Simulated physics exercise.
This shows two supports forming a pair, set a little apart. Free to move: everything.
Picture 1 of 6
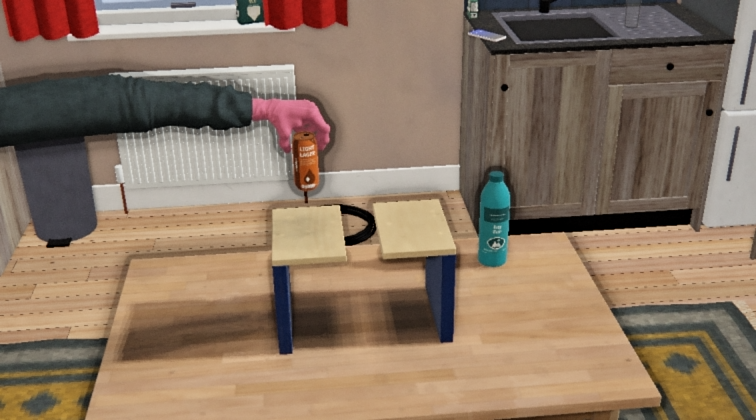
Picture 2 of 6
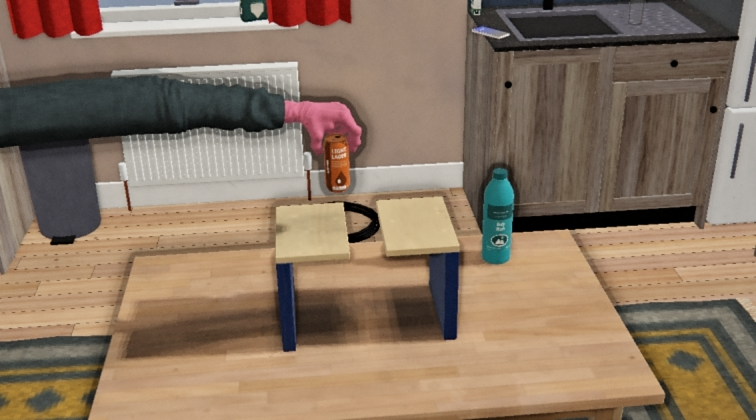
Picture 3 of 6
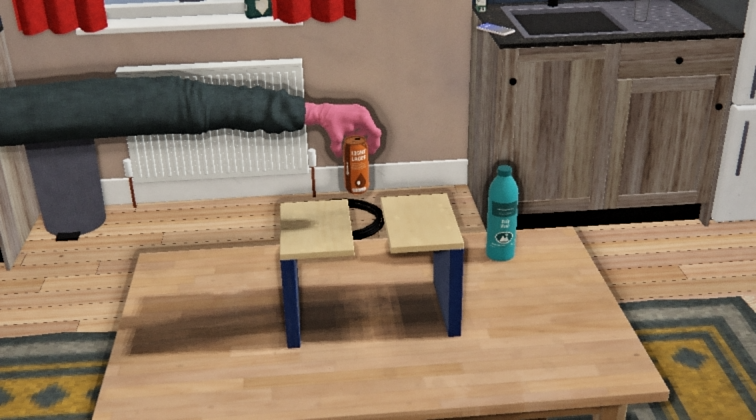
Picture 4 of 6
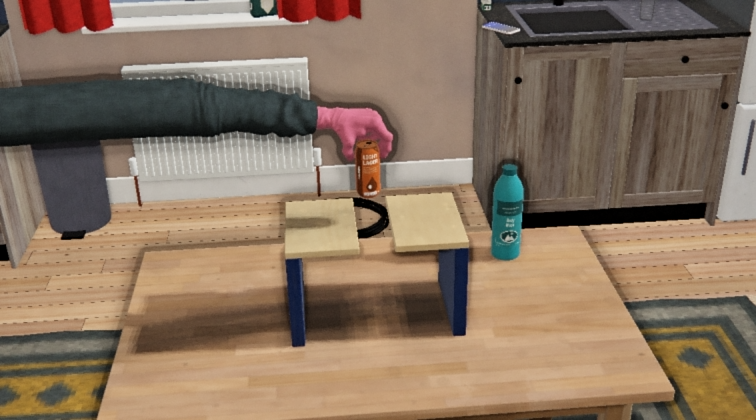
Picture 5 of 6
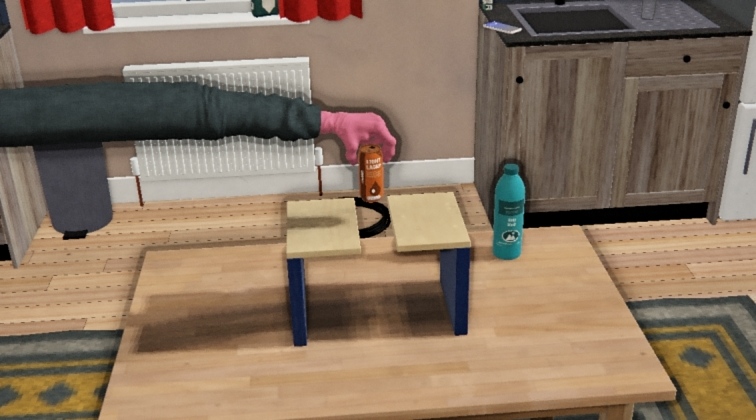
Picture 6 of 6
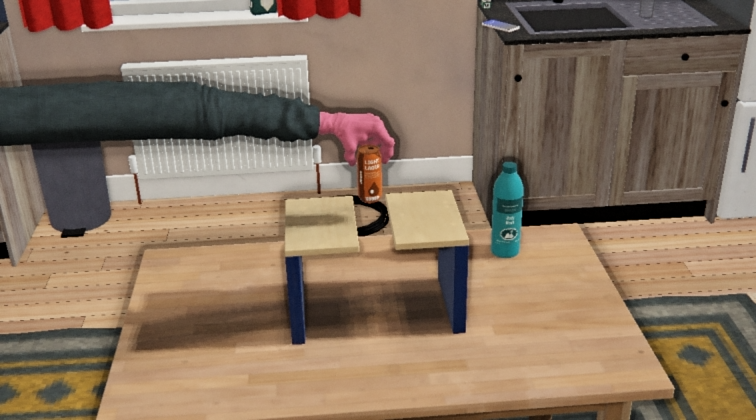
In a kitchen, a pink hand on a dark-sleeved arm holds an orange can above two small wooden-topped supports with blue sides, a turquoise bottle standing to their right. The hand carries the can rightward from over the left support, then keeps it nearly still above the gap between them.
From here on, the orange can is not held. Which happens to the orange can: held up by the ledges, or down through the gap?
Prediction: Through.
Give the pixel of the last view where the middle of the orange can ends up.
Close to (373, 288) in the last picture.
Then, 0.20 s later than the last frame, orange can moved about its own width near (370, 194).
Then, 0.30 s later than the last frame, orange can moved well along near (372, 251).
Then, 0.40 s later than the last frame, orange can moved well along near (372, 279).
Then, 0.50 s later than the last frame, as before.
When it is over, moved from the start, orange can; turquoise bottle as before. End places, in pixels of the last picture, orange can near (373, 289). The can goes down the gap.
